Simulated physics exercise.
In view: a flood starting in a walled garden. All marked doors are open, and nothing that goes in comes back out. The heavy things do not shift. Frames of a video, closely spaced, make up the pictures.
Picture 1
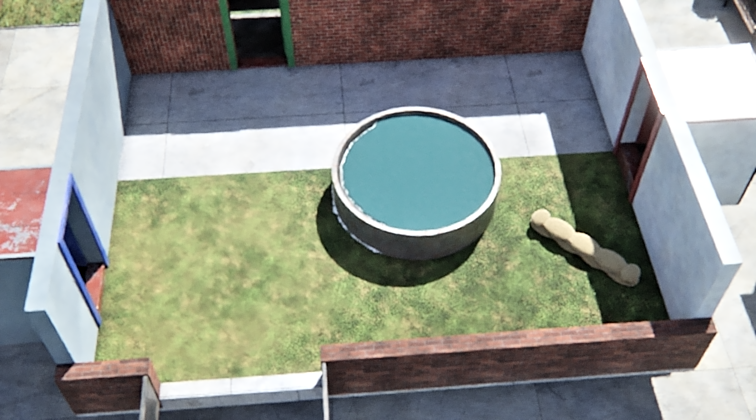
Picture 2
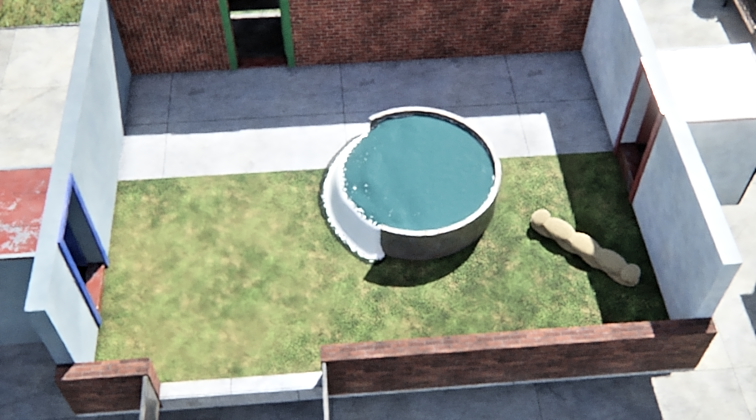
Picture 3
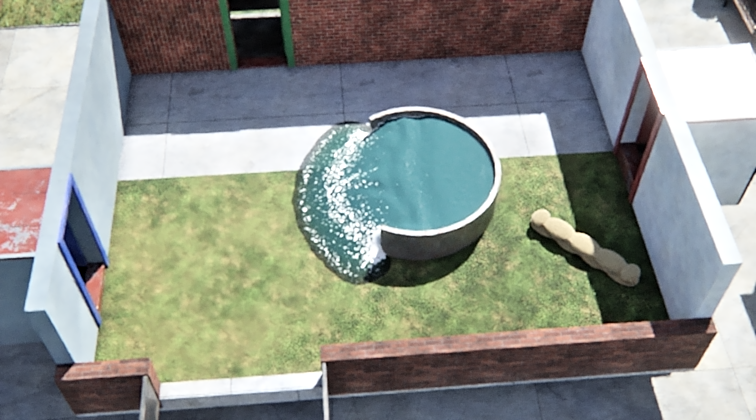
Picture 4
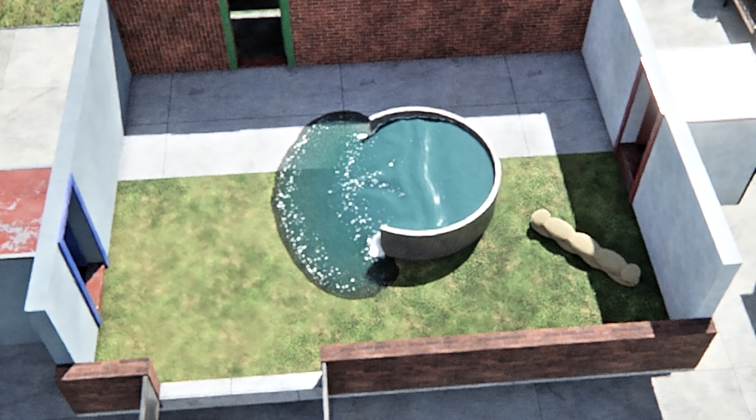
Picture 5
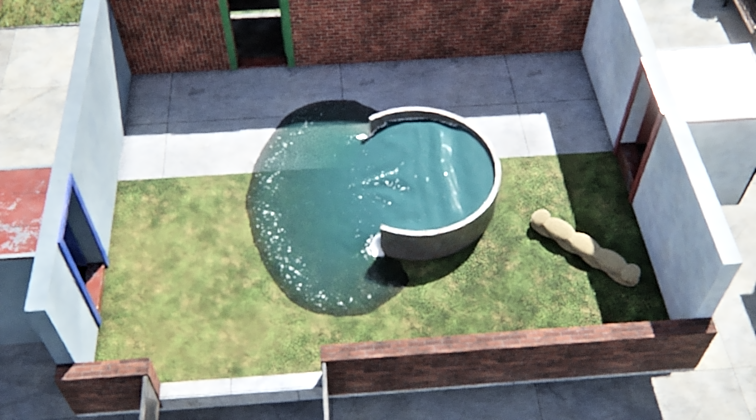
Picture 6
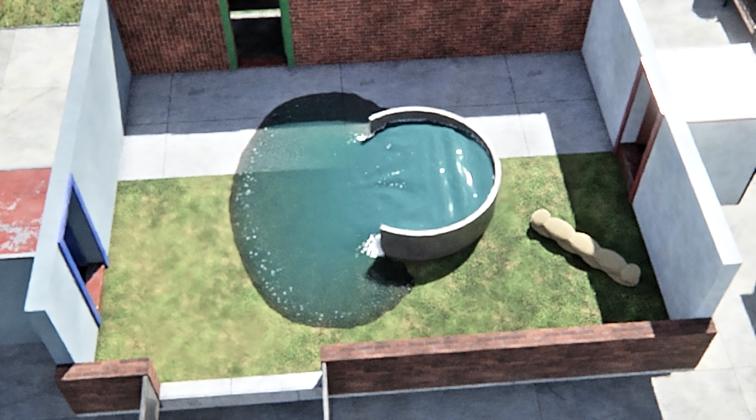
Water bursts from the left side of a round, grey-rimmed pool in a walled garden, seen from high above by a camera that stays still. Brick walls stand at the back and front, pale walls at the sides, with a lumpy tan object lying on the grass at right. White and foaming at first, the water spreads leftward into a widening blue-green sheet across lawn and paving.
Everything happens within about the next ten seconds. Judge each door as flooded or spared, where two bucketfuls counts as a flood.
The green door is flooded, the red door is spared, the blue door is spared.
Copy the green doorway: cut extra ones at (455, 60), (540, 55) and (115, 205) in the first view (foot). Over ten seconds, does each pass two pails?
The first misses the line, the next misses the line, the last clears the line.
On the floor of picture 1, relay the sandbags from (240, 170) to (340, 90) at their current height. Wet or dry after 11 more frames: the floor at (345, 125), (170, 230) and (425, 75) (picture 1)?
As listed: Awash, under water, covered.
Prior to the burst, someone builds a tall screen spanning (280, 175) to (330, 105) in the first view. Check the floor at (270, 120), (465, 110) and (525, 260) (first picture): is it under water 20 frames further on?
Taking the points in order - unwetted, wetted, unwetted.
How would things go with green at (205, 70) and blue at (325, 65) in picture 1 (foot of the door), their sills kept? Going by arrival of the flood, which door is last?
That would be the red-painted one.
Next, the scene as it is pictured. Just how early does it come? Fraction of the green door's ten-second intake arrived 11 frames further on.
It works out at roughly 25 percent of the ten-second total.
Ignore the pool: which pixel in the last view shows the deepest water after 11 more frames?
Around (132, 75).
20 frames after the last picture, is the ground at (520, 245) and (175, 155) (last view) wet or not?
In order: Spared and swamped.
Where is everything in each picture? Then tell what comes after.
The pool at (416, 171) is whole and still, in the first picture.
Water pours out at (338, 192) and has run to (381, 259), in the second picture.
Water pours out at (338, 193) and has run to (362, 280), in the third picture.
Water pours out at (338, 194) and has run to (348, 114), in the fourth picture.
The front is at (351, 104), out from the gap at (338, 194), in the fifth picture.
Water pours out at (338, 194) and has run to (315, 322), in the sixth picture.
A moment on, water covers 35 % of the floor; the green door wet at the sill, nothing in, the red door not reached, the blue door not reached.
Next, water covers 50 % of the floor; the green door under two buckets in, the red door not reached, the blue door not reached.
Then, water covers 55 % of the floor; the green door over two buckets in, the red door not reached, the blue door wet at the sill, nothing in.
Later, water covers 60 % of the floor; the green door over two buckets in, the red door not reached, the blue door wet at the sill, nothing in.
In the end, water covers 85 % of the floor; the green door far over two buckets in, the red door not reached, the blue door wet at the sill, nothing in.
